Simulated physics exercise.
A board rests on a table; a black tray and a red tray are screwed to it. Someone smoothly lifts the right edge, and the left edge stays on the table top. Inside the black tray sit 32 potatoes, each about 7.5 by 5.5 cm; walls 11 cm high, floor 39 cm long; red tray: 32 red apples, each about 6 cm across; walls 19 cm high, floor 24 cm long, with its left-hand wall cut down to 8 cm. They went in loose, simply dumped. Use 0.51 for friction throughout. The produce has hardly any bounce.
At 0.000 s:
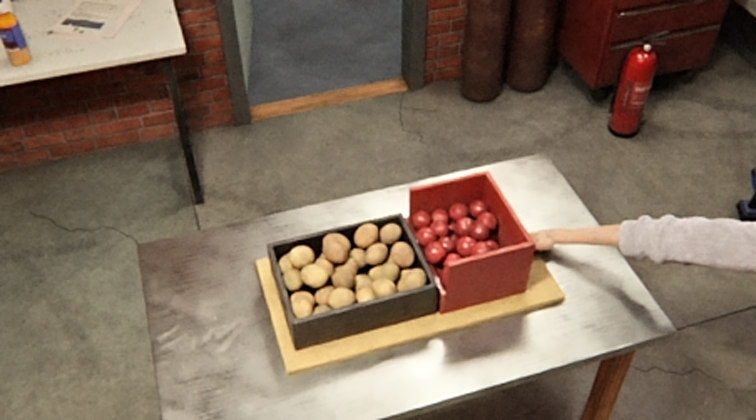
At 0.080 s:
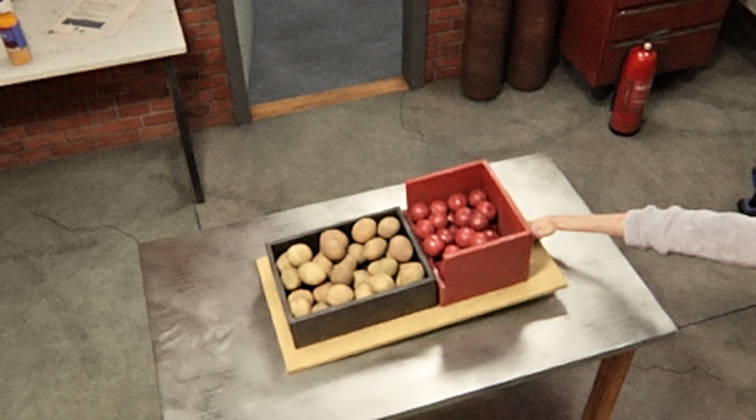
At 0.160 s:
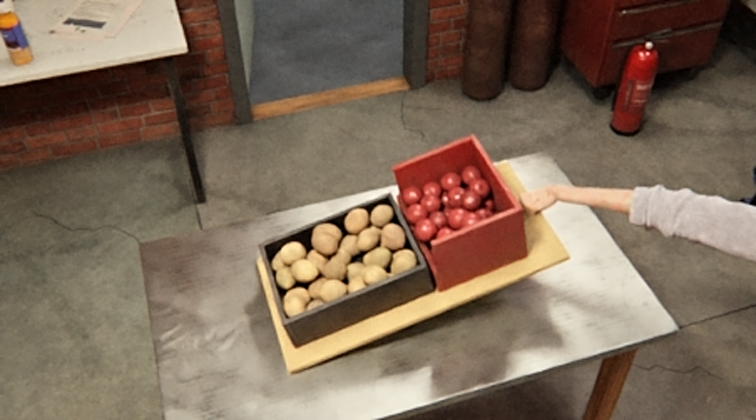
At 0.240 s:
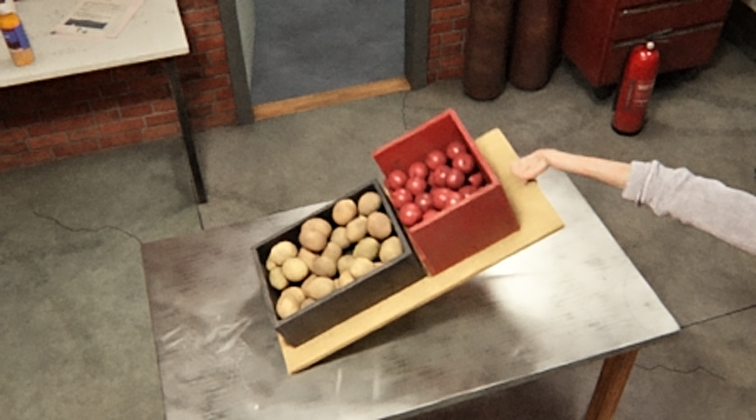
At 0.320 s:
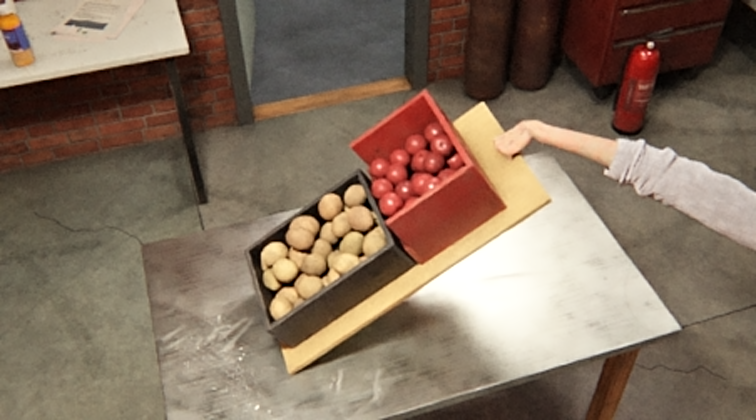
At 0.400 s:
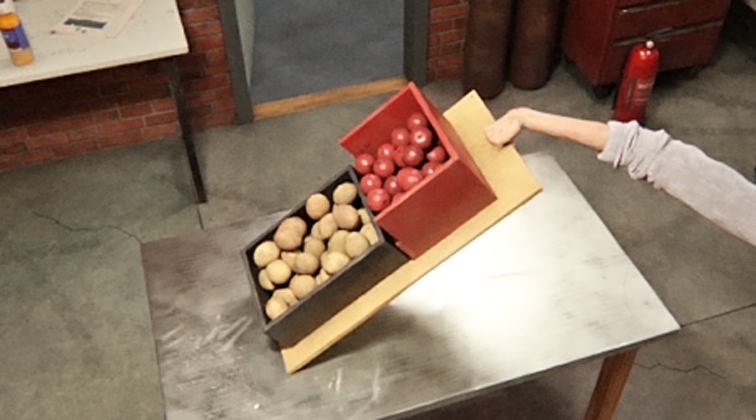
A hand steadily raises the right end of a board carrying potatoes and red apples in trays.
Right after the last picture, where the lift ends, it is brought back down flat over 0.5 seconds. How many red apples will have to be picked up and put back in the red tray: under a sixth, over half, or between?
I reckon it keeps between half and five sixths of its pieces.
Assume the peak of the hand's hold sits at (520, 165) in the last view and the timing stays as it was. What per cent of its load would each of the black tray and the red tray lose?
In that case black tray sheds 0 percent of its load and red tray sheds 0 percent.
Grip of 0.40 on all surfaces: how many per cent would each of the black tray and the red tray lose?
Black tray 0, red tray 20 per cent.
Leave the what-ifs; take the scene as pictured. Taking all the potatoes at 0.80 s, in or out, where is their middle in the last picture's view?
(337, 273).
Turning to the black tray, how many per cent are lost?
Black tray: 0%.
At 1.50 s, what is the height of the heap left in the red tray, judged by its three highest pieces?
That is close to 13 centimetres.
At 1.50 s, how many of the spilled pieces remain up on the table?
Roughly 0.
After 0.58 s, tilt 25°; the black tray has all 32 and the red tray is down by 3 of 32.
After 0.80 s, tilt 4°; the black tray has all 32 and the red tray is down by 8 of 32.
After 1.11 s, tilt 0°; the black tray has all 32 and the red tray is down by 8 of 32.
When it is over (at 1.50 s), the black tray has all 32 and the red tray is down by 8 of 32. Asked share, 8 of 32, 25 per cent.
